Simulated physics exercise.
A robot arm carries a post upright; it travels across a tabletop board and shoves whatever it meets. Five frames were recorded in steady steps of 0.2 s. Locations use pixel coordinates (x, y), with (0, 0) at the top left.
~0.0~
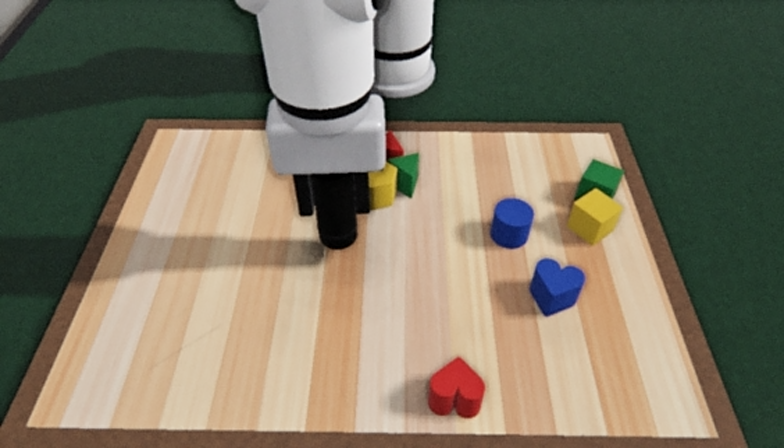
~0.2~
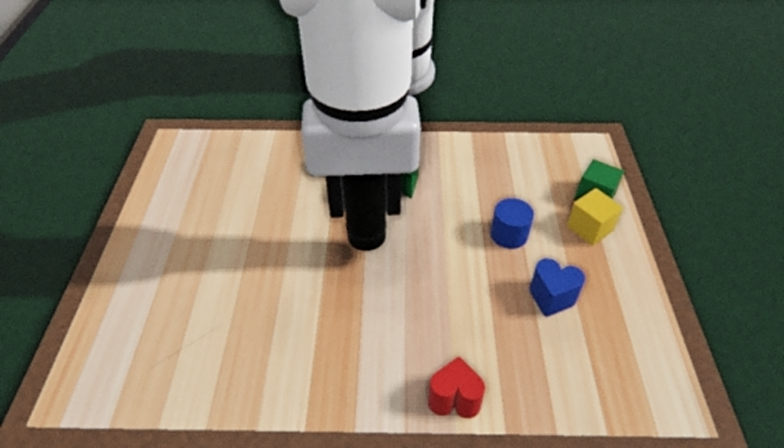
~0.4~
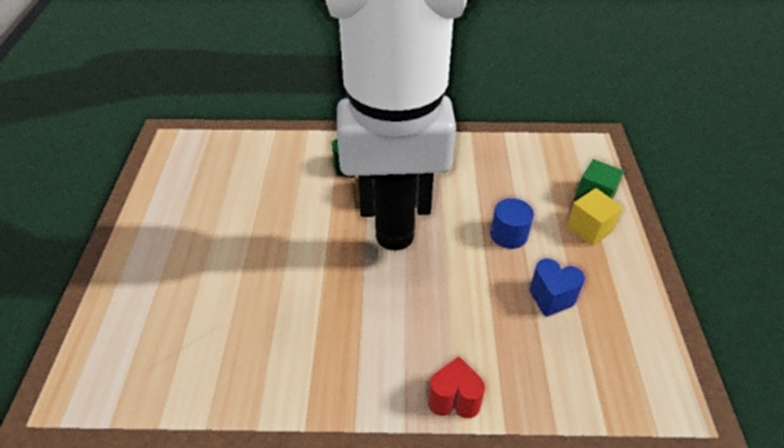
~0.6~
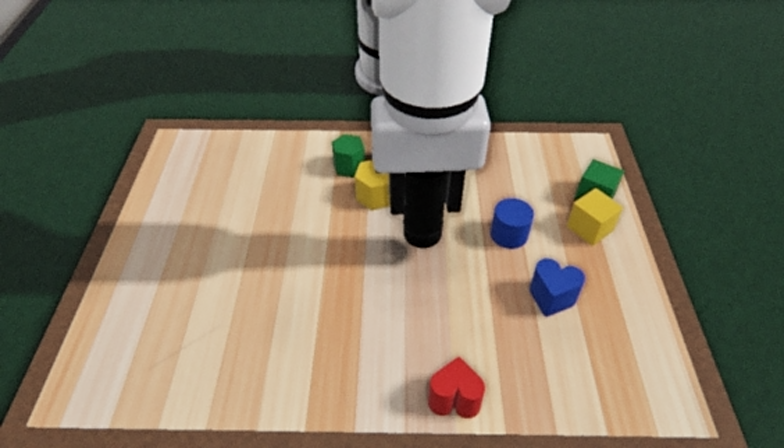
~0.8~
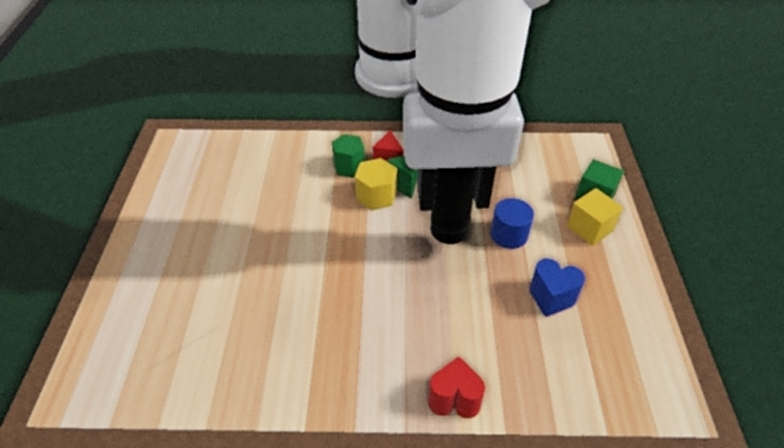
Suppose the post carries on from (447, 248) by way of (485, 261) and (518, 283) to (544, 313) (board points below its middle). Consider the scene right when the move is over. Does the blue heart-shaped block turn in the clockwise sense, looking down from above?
No.
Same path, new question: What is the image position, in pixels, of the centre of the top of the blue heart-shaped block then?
Final place: (601, 300).
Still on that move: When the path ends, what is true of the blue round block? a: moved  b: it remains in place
b.
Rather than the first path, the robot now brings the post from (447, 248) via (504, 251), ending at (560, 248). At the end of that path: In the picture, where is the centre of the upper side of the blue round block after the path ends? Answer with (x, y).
Around (555, 197).
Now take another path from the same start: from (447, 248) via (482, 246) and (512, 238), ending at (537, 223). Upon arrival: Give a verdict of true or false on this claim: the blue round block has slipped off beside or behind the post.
False.
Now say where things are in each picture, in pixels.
In the first picture, tip of the post (338, 236), middles of tops, blue round block (514, 211), blue heart-shaped block (560, 276).
In the second picture, post (367, 238), nothing pushed.
In the third picture, post (395, 237), nothing pushed.
In the fourth picture, post (423, 235), nothing pushed.
In the fifth picture, post (449, 231), blue round block (514, 211), blue heart-shaped block (560, 276).
On the path given first. One third of the way, post (488, 244); nothing pushed yet.
Two thirds of the way, post (523, 266); blue heart-shaped block (567, 280).
At the end, post (550, 297); blue round block unmoved; blue heart-shaped block (601, 300), turned 35° anticlockwise.
